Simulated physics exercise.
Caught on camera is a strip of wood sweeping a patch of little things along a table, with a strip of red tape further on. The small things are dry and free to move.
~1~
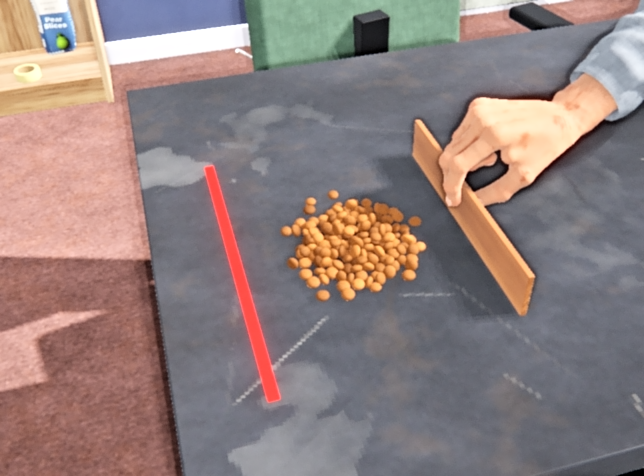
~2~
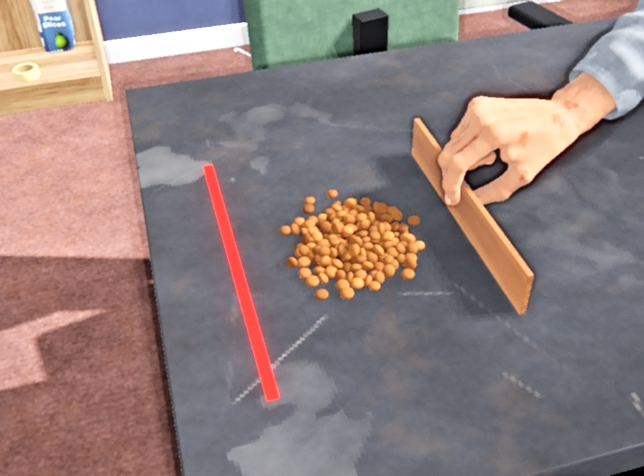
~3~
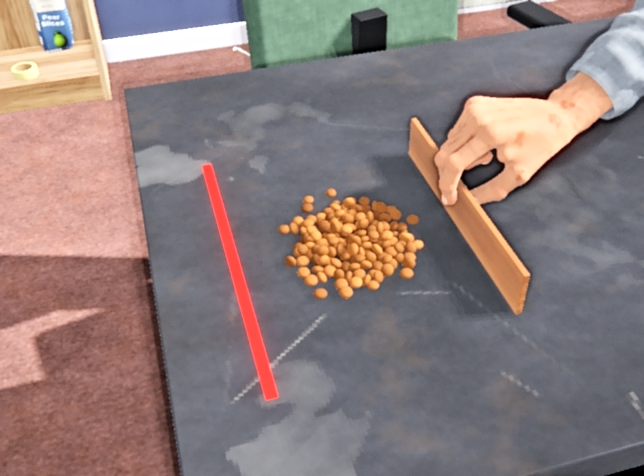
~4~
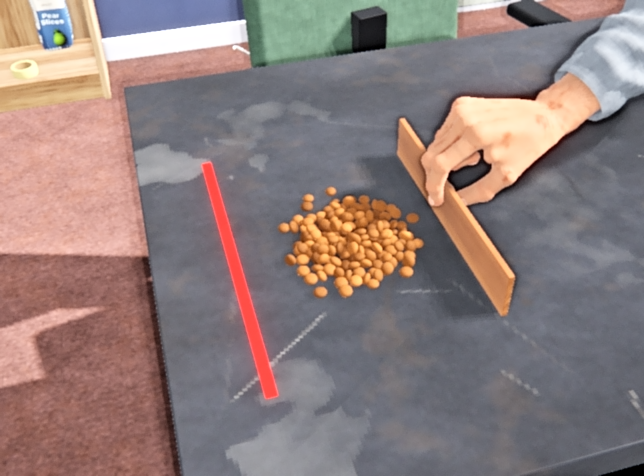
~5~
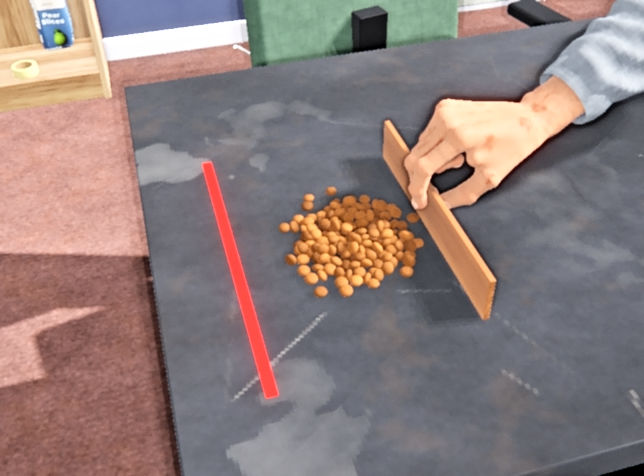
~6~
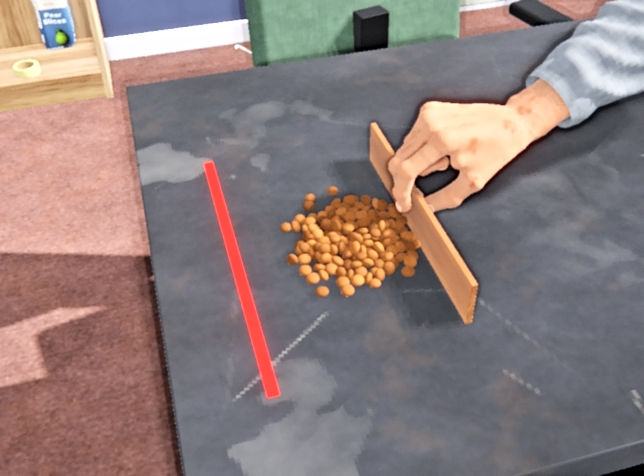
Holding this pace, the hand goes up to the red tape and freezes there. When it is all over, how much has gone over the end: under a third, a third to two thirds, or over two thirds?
Under a third.
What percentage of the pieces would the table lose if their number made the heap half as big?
I'd put it at around 0 per cent.
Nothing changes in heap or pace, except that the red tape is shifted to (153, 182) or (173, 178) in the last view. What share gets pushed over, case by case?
First try 100 per cent, second try 70 per cent.
Soon, strip of wood still moving, near (321, 211); heap all on the table, its front near (230, 261).
A while on, strip of wood stopped at the red tape; heap a small part over the edge.
Finally, strip of wood stopped at the red tape; heap a small part over the edge.
